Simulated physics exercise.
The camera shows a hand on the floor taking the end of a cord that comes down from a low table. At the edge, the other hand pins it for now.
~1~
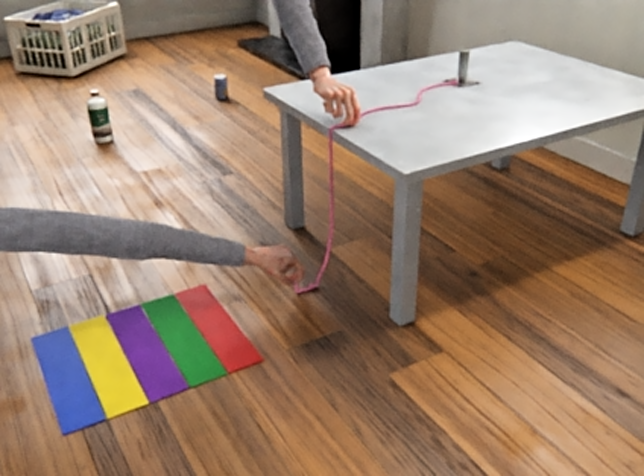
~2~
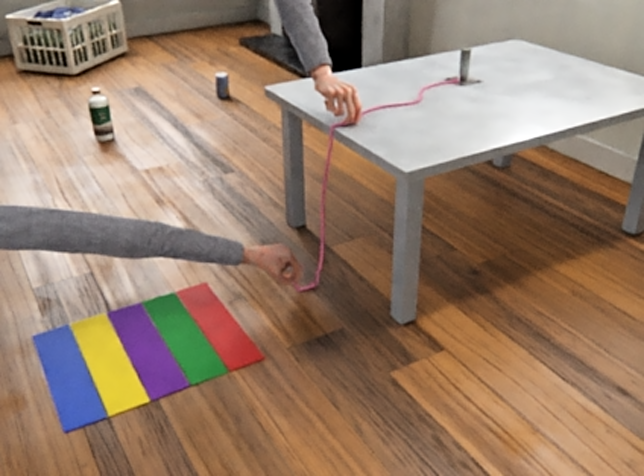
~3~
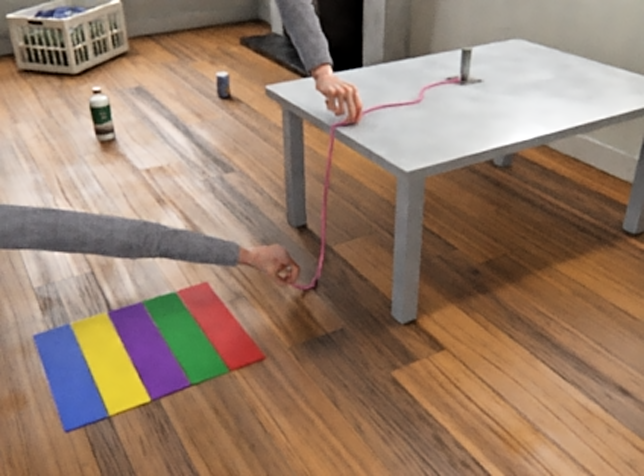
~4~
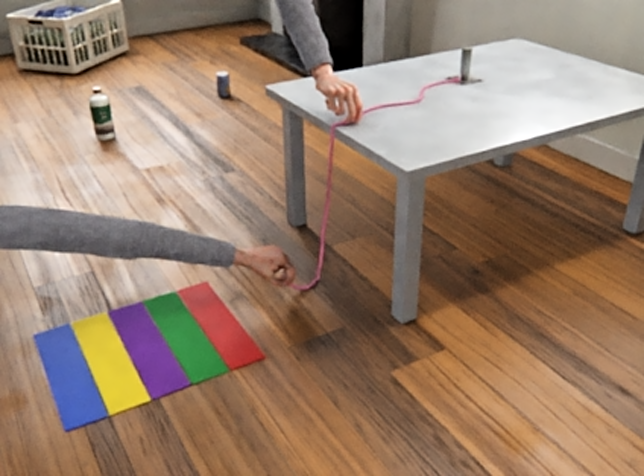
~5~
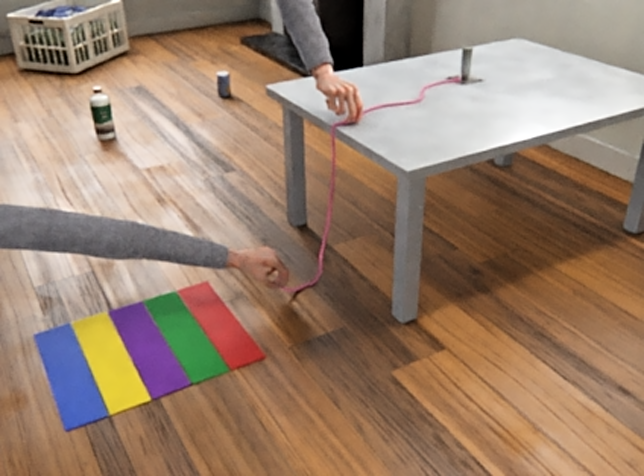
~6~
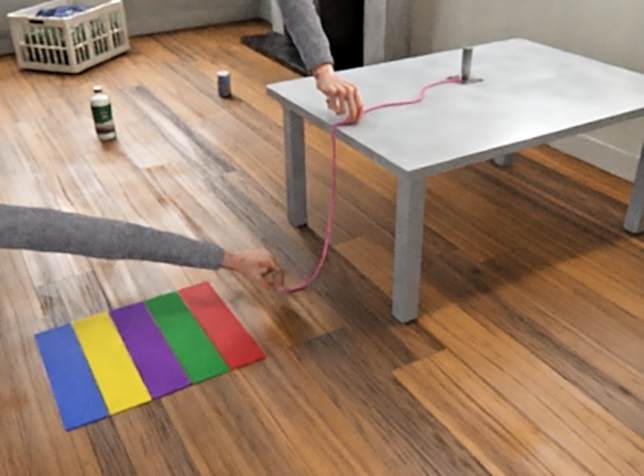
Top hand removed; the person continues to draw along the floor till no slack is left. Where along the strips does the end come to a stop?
Above the green strip.
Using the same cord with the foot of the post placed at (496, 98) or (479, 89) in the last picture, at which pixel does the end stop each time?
Roughly (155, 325) and (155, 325).
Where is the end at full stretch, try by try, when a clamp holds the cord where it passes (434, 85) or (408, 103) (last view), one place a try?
First try near (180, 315), second near (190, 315).
Early on, end near (249, 295); short of the strips.
Midway, end near (205, 309); over red.
At the end of the slack, end near (177, 318); over green. It gets as far as the green strip.
